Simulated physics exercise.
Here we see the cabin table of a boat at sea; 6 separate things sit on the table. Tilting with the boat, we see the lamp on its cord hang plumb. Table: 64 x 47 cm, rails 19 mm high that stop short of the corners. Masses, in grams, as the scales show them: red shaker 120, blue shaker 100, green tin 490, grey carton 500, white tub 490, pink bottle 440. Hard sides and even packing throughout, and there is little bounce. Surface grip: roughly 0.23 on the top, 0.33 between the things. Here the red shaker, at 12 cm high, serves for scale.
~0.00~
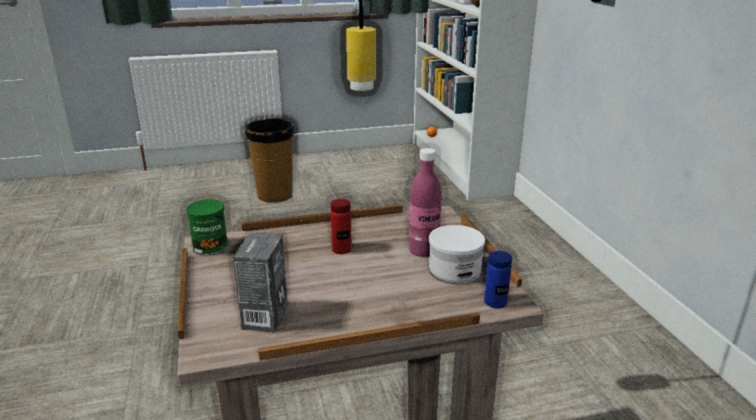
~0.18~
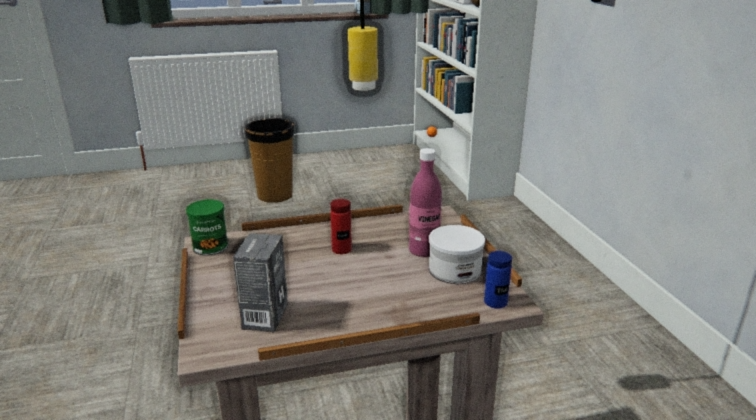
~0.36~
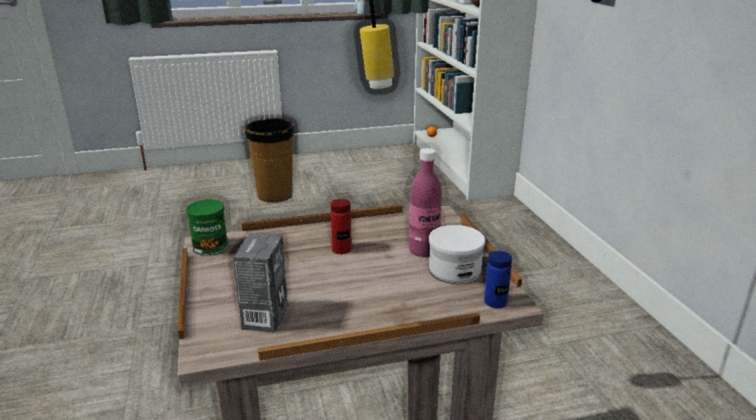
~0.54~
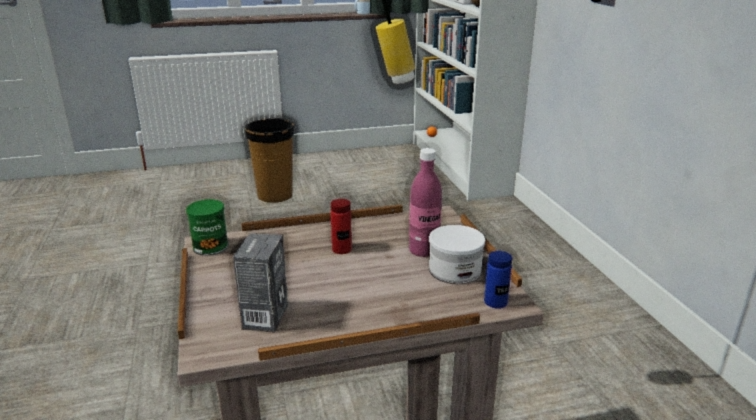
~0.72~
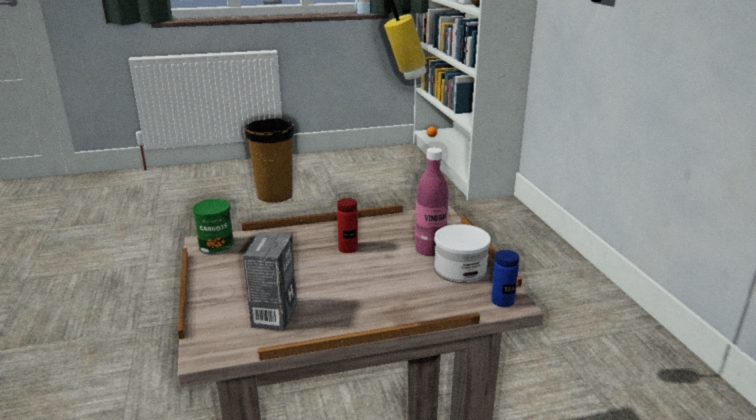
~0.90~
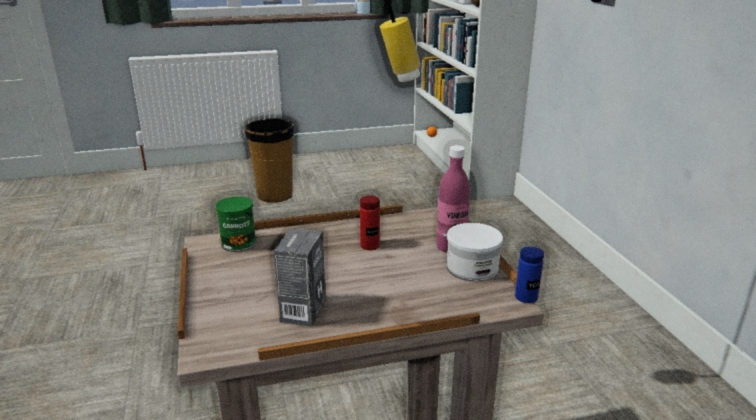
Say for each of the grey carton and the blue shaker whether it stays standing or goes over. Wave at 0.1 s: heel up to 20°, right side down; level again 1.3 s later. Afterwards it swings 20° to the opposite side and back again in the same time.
As I see it, I expect the grey carton to stay on its feet; I expect the blue shaker to overturn.
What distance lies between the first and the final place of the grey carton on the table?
About 0 cm.
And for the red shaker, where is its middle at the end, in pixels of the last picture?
Close to pixel (341, 227) in the final view.
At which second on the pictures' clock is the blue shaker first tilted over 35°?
I'd put it at some 1.0 s.
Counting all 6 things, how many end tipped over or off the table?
I get 2.
After 1.10 s, heel 9°, right side down; blue shaker now off the table; grey carton slid 16 cm near (348, 270); pink bottle tipped 17° from how it sat.
After 1.40 s, boat level; pink bottle now off the table; grey carton slid 22 cm near (380, 266); red shaker slid 20 cm.
After 1.80 s, heel 14°, left side down; grey carton slid 22 cm near (380, 266); red shaker slid 20 cm; green tin slid 20 cm.
After 2.40 s, heel 9°, left side down; grey carton slid 6 cm near (297, 277); white tub slid 11 cm; red shaker slid 5 cm.
At rest (3.2 s), off the table and tipped over, blue shaker and pink bottle; not toppled but over 5 cm from the start, white tub; the other 3 in place, give or take 5 cm. In the last view, grey carton near (262, 282).
